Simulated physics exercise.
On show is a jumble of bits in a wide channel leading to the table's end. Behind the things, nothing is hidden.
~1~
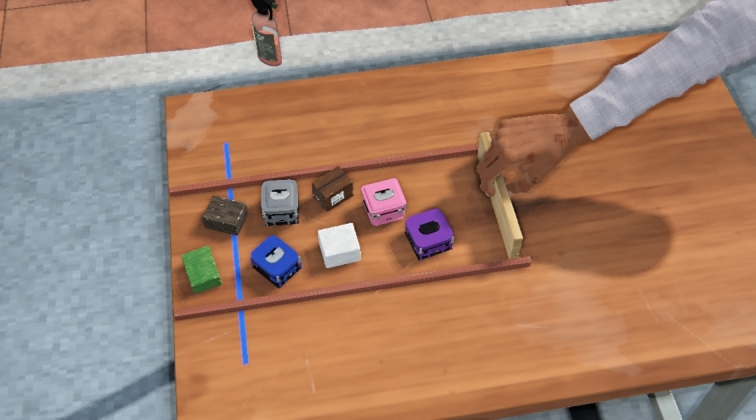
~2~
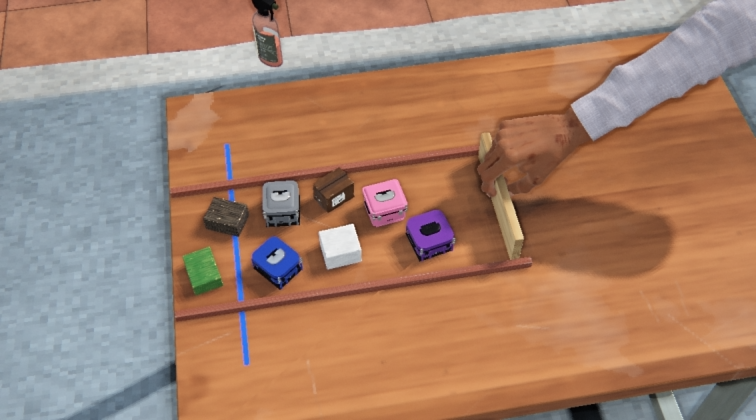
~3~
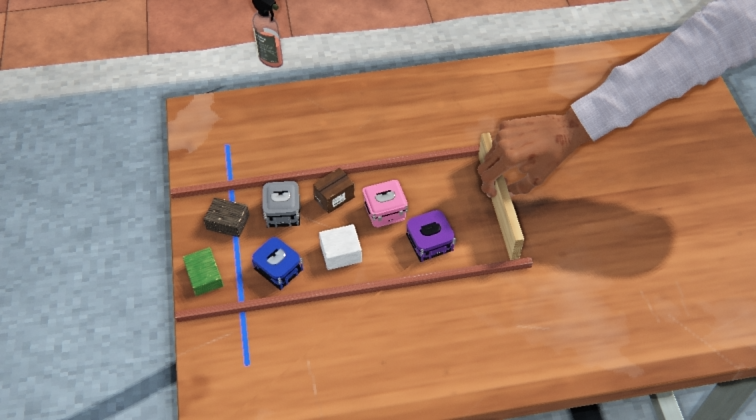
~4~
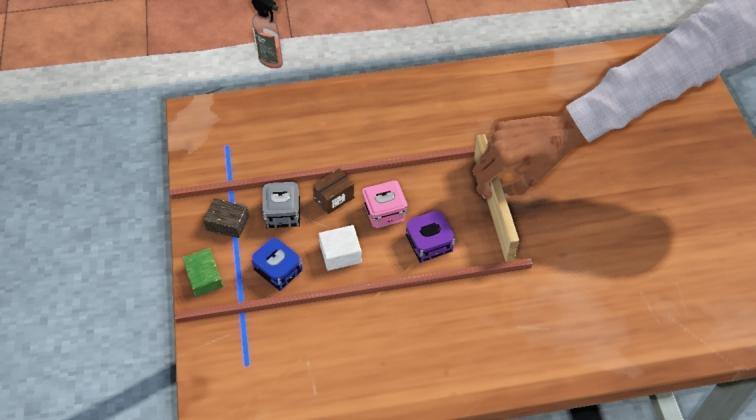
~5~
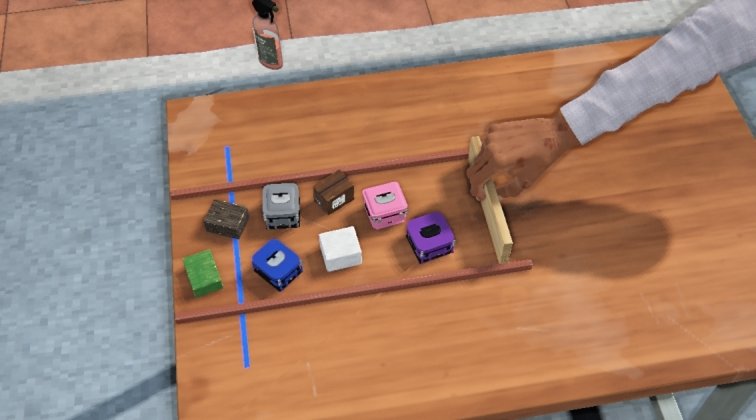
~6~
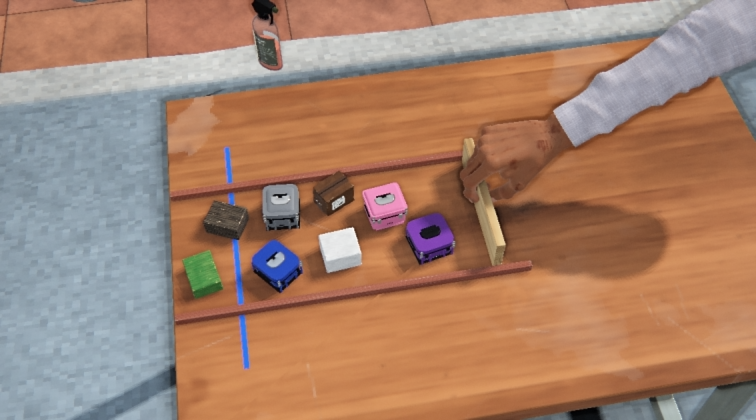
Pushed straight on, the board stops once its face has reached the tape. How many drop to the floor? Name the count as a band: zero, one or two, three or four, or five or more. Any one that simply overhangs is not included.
The count falls in the three or four band.
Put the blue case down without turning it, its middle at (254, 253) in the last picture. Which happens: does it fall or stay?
Here it goes off.
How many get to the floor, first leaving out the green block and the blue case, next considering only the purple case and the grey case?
1 for the first case, 1 for the second.
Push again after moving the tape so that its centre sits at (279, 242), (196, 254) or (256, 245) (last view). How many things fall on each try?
Result per try: 1; 5; 3.
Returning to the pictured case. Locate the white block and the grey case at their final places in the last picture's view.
The white block ends at (180, 274) and the grey case at (178, 222).
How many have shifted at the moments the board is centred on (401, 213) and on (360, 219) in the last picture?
One spot: 2. Other spot: 5.
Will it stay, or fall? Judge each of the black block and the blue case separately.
Taking them one at a time, the black block ends up down; as for the blue case, it ends up down.
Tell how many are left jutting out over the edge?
Answer: 2.
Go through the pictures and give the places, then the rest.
In the first frame, green block (202, 270); black block (225, 216); blue case (276, 262); board (499, 194); tape (235, 244).
In the second frame, black block (226, 217); brown box (334, 190).
In the third frame, blue case (277, 263); pink case (385, 204).
In the fourth frame, green block (203, 272); white block (340, 248).
In the fifth frame, black block (226, 219); grey case (282, 206).
In the sixth frame, green block (203, 274); black block (226, 220); blue case (277, 266); board (482, 201); tape (236, 248).
A little later, none off yet; green block at rest near (203, 274); black block at rest near (226, 220); blue case at rest near (277, 266).
Next, none off yet; green block at rest near (203, 274); black block at rest near (226, 220); blue case shifted about its own width near (245, 267).
Later still, none off yet; green block tilted well over near (152, 299); black block shifted about its own width near (178, 231); blue case shifted well along near (181, 275).
When it is over, the number that fall off is three or four; down, blue case, black block and green block.
